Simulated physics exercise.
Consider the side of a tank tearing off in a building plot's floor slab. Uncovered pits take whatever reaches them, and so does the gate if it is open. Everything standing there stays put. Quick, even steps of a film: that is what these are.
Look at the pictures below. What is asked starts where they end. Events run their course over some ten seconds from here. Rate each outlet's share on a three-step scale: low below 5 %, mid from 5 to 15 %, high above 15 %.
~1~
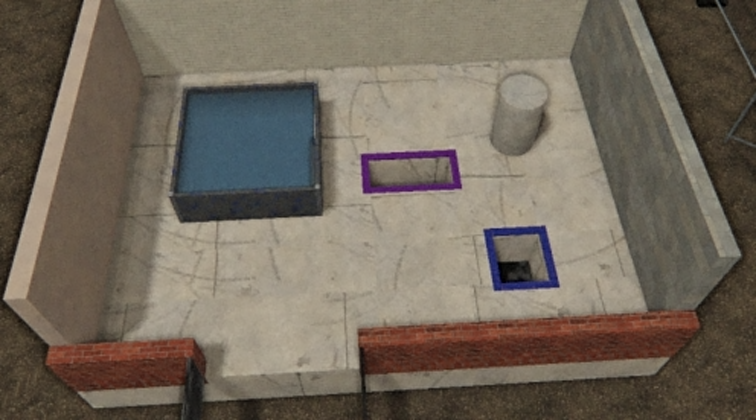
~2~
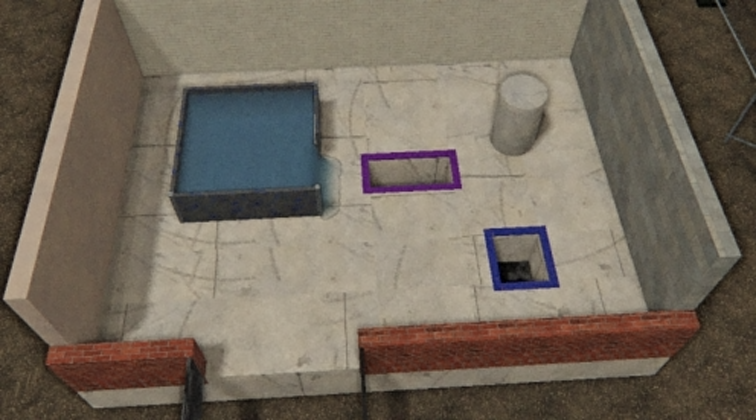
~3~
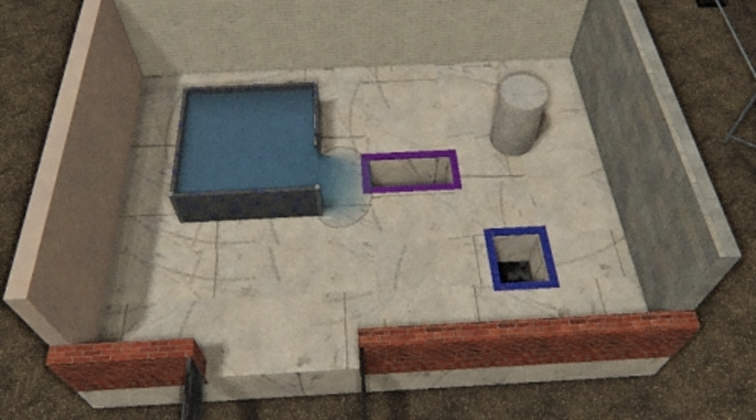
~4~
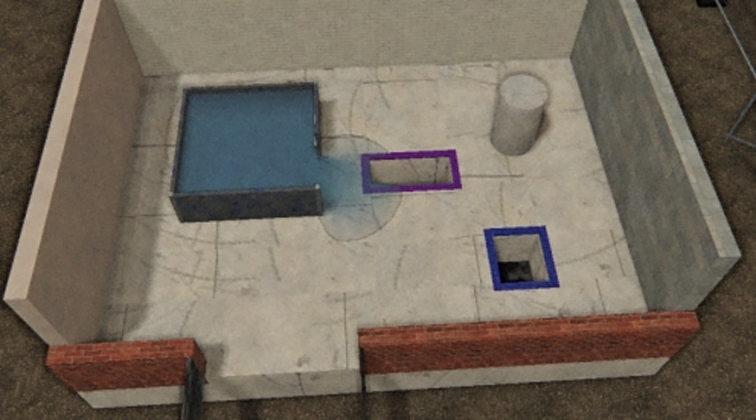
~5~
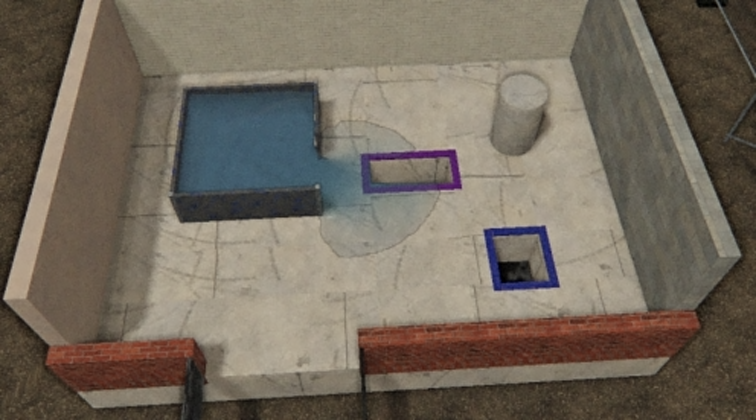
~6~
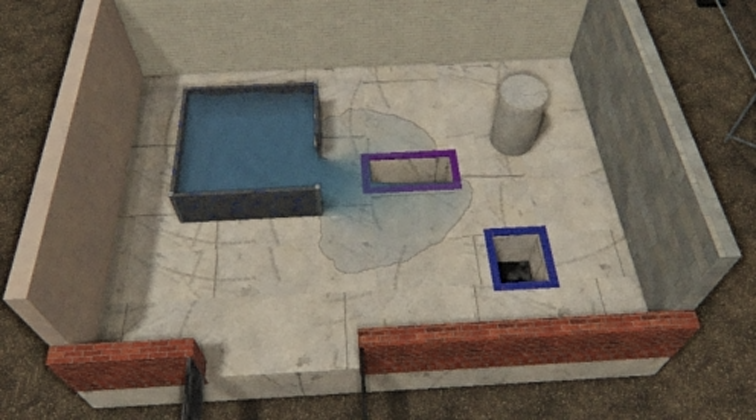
Scale: Gate - low, blue pit - high, purple pit - high.
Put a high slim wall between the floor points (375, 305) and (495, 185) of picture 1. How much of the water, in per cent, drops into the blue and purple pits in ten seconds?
Blue 2 %, purple 50 %.
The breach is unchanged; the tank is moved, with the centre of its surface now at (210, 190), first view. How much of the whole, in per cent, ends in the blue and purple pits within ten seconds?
I'd say the blue pit takes 25 % while the purple pit takes 14 %.
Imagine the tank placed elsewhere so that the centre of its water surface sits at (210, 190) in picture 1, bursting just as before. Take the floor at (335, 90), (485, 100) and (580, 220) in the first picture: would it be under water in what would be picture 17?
One after the other: Free of water, free of water, wet.
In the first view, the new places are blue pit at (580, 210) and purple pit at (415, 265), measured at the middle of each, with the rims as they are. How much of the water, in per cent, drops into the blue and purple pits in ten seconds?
Parts in a hundred: Blue 30, purple 20.
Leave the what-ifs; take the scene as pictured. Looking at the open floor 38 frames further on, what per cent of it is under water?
That works out to some 45 in a hundred.
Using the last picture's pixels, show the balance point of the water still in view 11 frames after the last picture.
Near (305, 178).
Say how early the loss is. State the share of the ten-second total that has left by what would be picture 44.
My figure: 75 percent.
A moment on, water covers 20 % of the floor; the gate 0 %, the blue pit 1 %, the purple pit 8 %.
Next, water covers 30 % of the floor; the gate 0 %, the blue pit 4 %, the purple pit 15 %.
Then, water covers 40 % of the floor; the gate 0 %, the blue pit 7 %, the purple pit 21 %.
Later, water covers 45 % of the floor; the gate 0 %, the blue pit 13 %, the purple pit 29 %.
In the end, water covers 55 % of the floor; the gate 0 %, the blue pit 19 %, the purple pit 36 %.
